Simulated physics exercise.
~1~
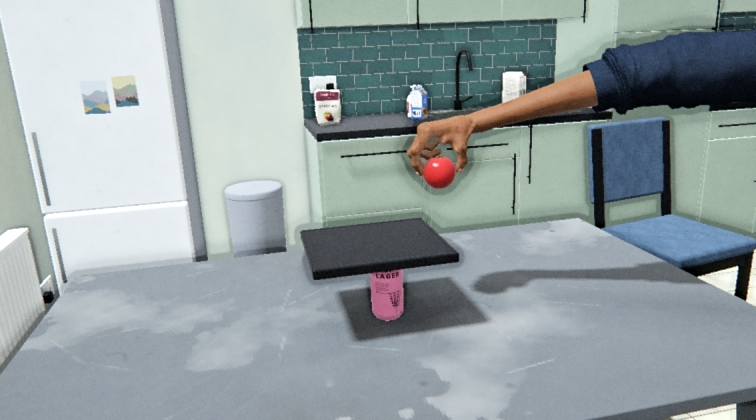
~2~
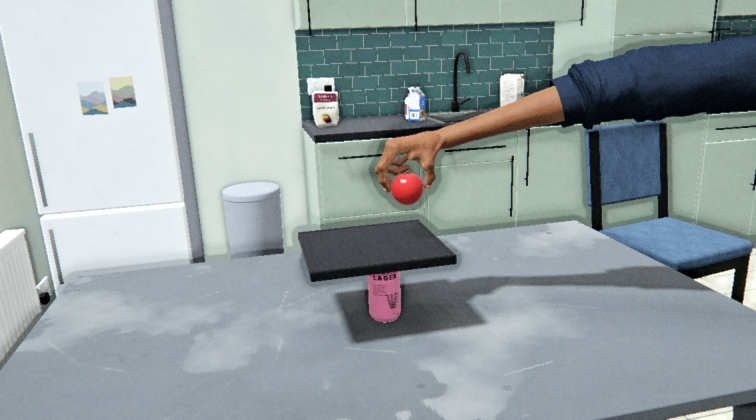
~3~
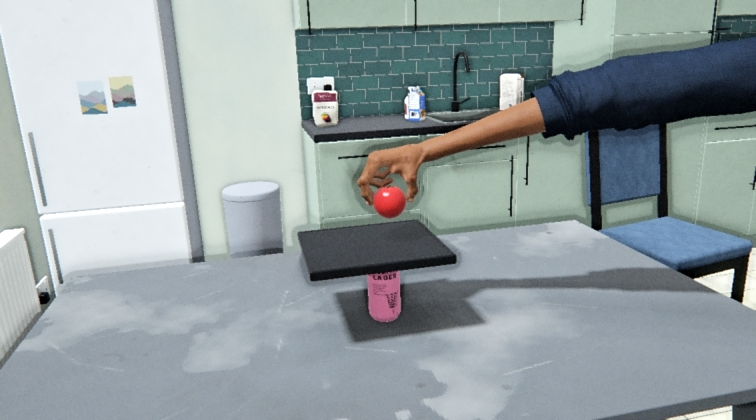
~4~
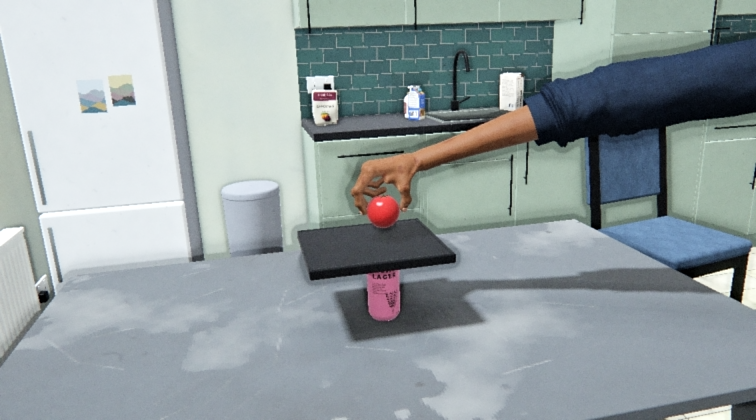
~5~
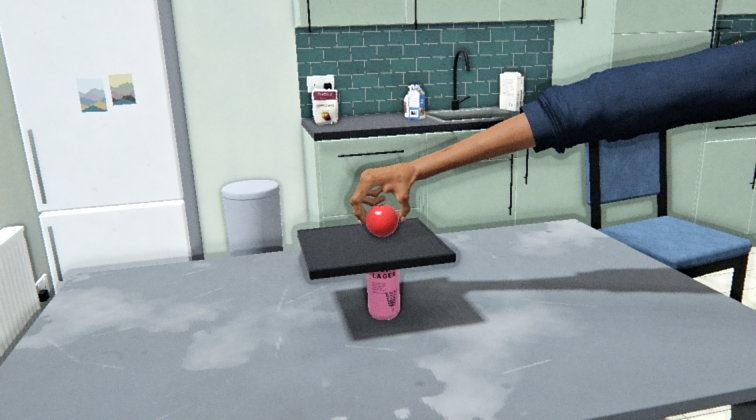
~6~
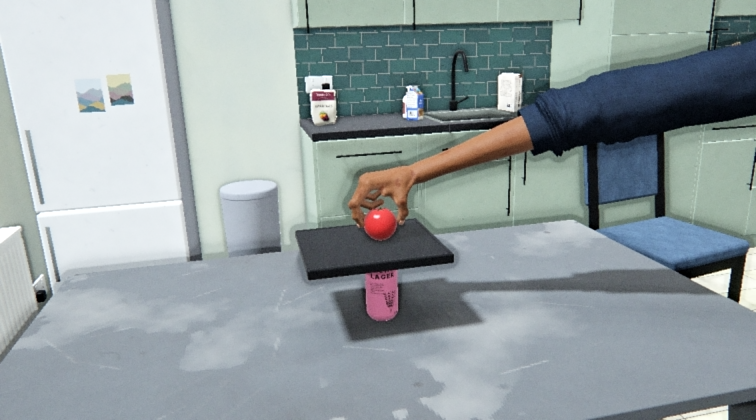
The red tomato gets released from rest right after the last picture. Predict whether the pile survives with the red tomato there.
I expect a steady stack.
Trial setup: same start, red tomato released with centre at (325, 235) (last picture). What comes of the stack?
Outcome: Collapse.
Then, 0.30 s on from there, no change.
Then, 0.70 s on from there, red tomato resting near (380, 224).
In the end, all 3 unmoved. At the end, from the last picture's camera, red tomato near (380, 224). The stack stays up.
